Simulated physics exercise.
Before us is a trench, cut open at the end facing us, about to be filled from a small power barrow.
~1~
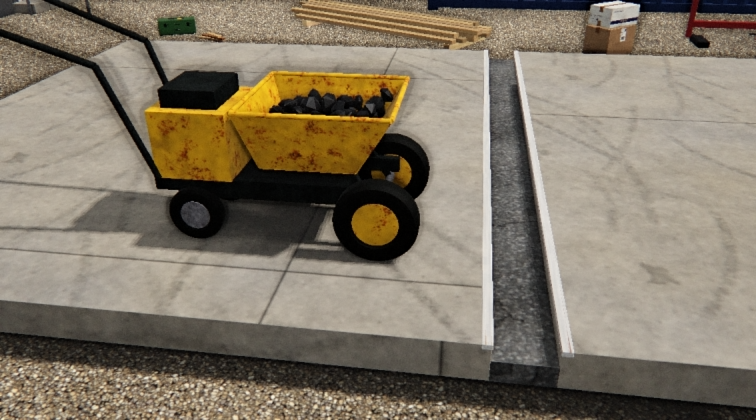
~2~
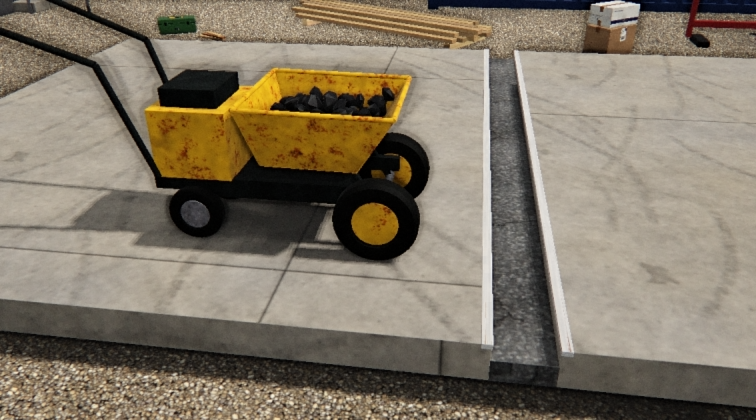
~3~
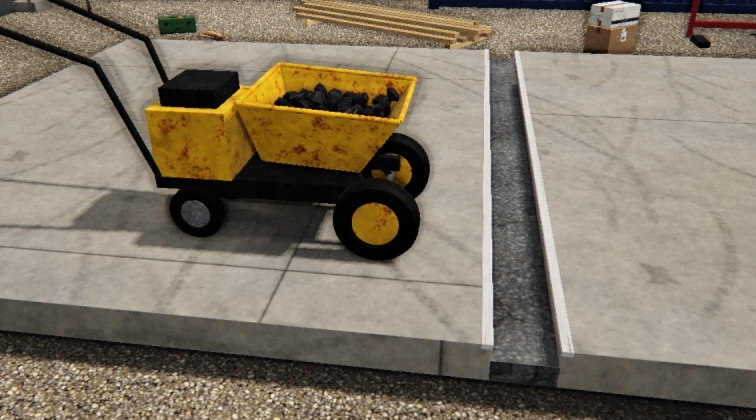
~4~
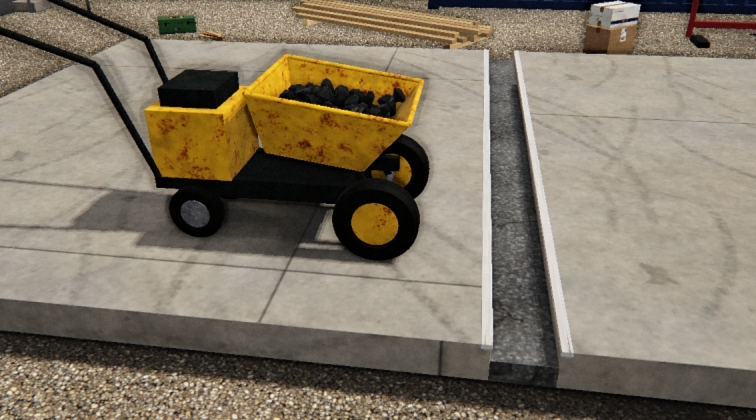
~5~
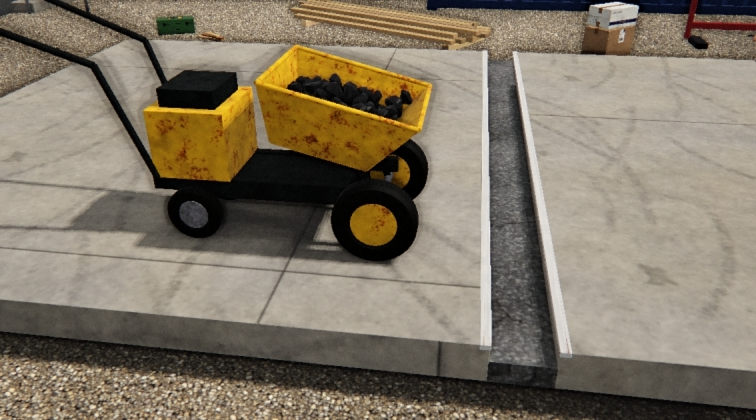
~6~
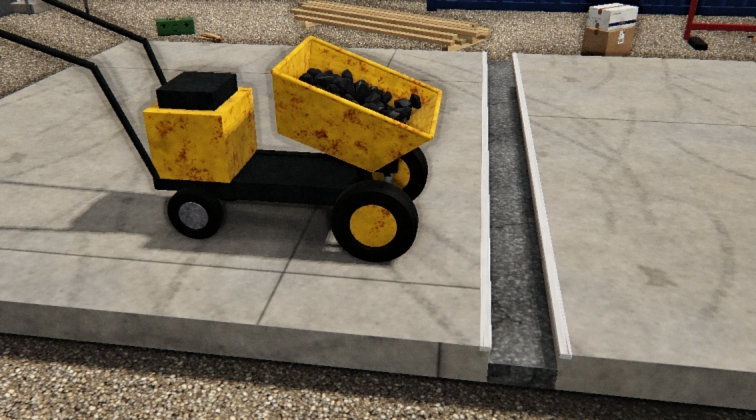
On a concrete slab beside a narrow open trench, a small rusty yellow barrow with black wheels stands still while its front skip, loaded with black lumps, gradually rises at the back and tilts forward to the right.
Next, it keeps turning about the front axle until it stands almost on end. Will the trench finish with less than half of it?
No, more than half.
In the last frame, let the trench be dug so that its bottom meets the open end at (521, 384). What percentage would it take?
The share would be around 90 per cent.
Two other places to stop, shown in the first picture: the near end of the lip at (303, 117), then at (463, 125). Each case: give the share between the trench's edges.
Well, you'd get roughly 20 per cent from the first place and roughly 10 per cent from the second.
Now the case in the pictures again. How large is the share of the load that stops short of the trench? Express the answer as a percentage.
I'd put it at around 10 percent.
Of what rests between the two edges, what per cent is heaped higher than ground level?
Around 45 in a hundred.
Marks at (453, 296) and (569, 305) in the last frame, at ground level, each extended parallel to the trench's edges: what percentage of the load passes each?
Some 100 and some 10 per cent, respectively.
Just after the last frame, skip tipped steeply; every one in the skip.
A moment on, skip tipped right over; the larger part in the skip; about a tenth in or heaped over the trench; just a few beyond it; just a few falling.
Further on, skip tipped right over; roughly a quarter in the skip; roughly two thirds in or heaped over the trench; about a tenth beyond it.
When it is over, skip tipped right over; about a tenth short of the trench; the larger part in or heaped over the trench; about a tenth beyond it.
